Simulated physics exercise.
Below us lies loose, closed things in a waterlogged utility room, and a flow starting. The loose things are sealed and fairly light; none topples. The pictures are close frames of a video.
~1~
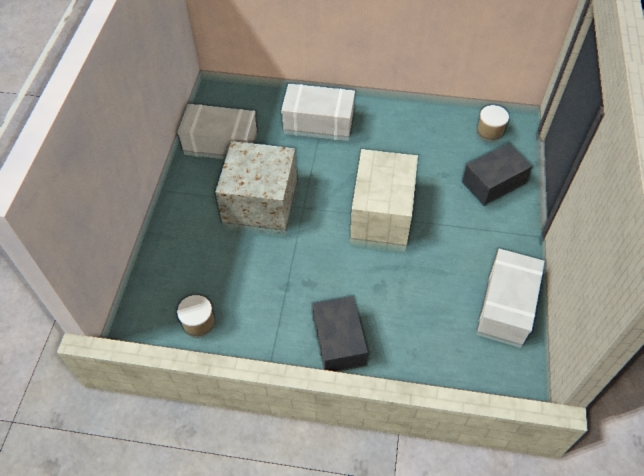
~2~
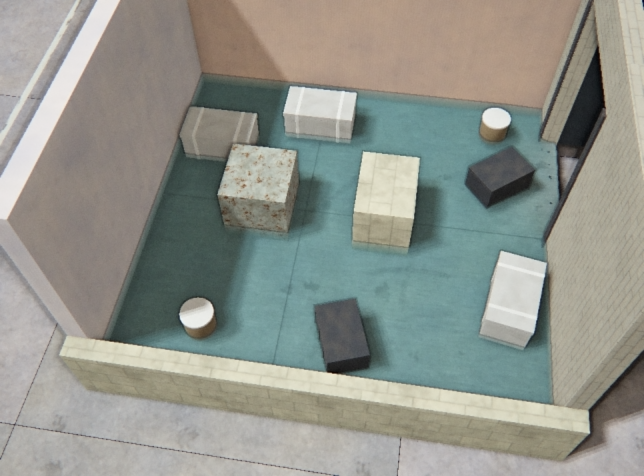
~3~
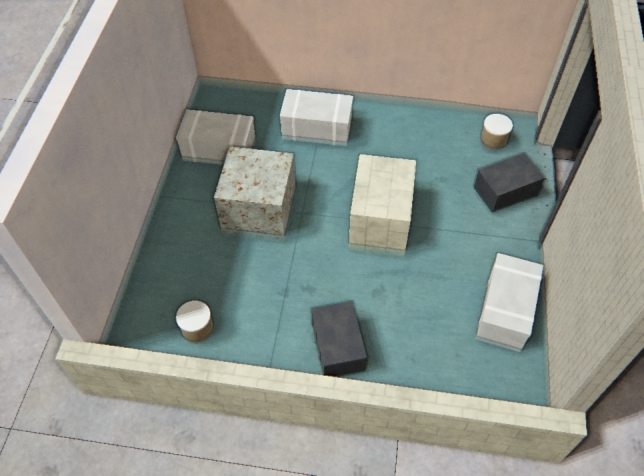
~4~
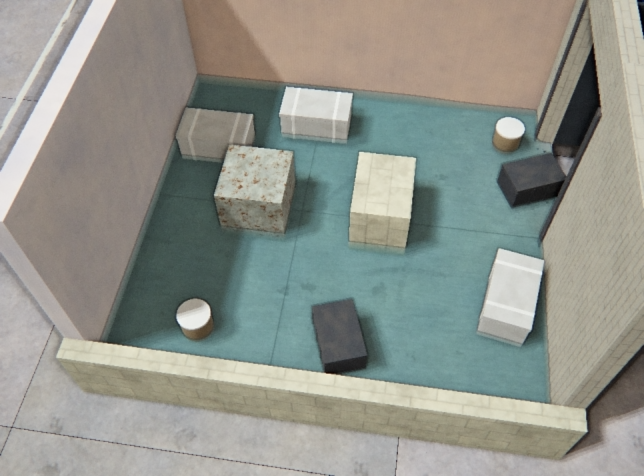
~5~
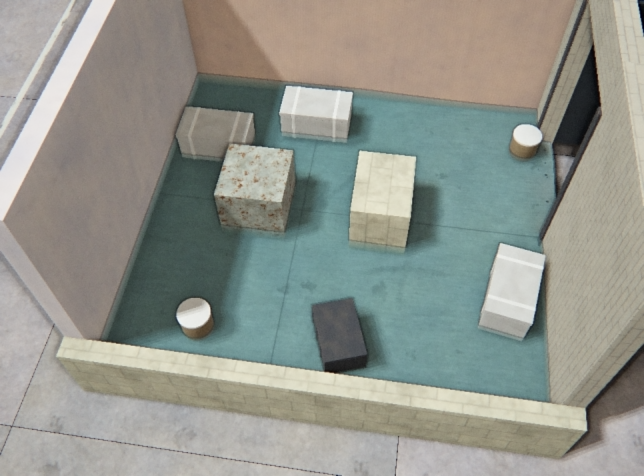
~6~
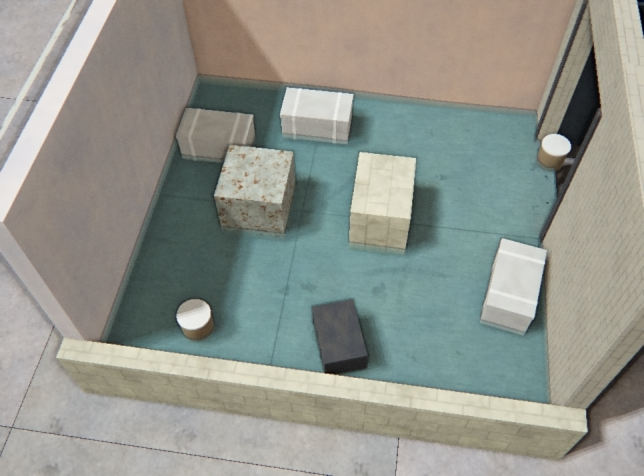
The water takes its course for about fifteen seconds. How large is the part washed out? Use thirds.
That comes to from one to two thirds.
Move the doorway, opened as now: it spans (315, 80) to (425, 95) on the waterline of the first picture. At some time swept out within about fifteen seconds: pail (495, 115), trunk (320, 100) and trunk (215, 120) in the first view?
As listed: Yes, gone, through.
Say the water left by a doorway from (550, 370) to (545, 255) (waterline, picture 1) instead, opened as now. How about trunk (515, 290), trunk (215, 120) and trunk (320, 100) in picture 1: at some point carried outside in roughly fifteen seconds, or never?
In turn: Yes, stays, stays.
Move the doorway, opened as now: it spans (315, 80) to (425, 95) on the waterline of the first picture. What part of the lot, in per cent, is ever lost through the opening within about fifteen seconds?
Close to 60 %.
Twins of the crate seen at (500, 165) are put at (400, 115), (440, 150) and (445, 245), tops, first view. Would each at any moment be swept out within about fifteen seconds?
In turn: Washed out, gone, gone.
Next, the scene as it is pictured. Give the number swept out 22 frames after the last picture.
That makes 3.
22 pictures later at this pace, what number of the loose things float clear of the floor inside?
4 of them.
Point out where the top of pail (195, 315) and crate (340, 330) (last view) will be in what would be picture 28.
Near (241, 318) and (445, 328).
A moment on, 2 of 7 are out; 5 afloat.
Next, 3 of 7 are out; 4 afloat.
Later, 3 of 7 are out; 4 afloat.
In the end, 4 of 7 are out; 3 afloat.
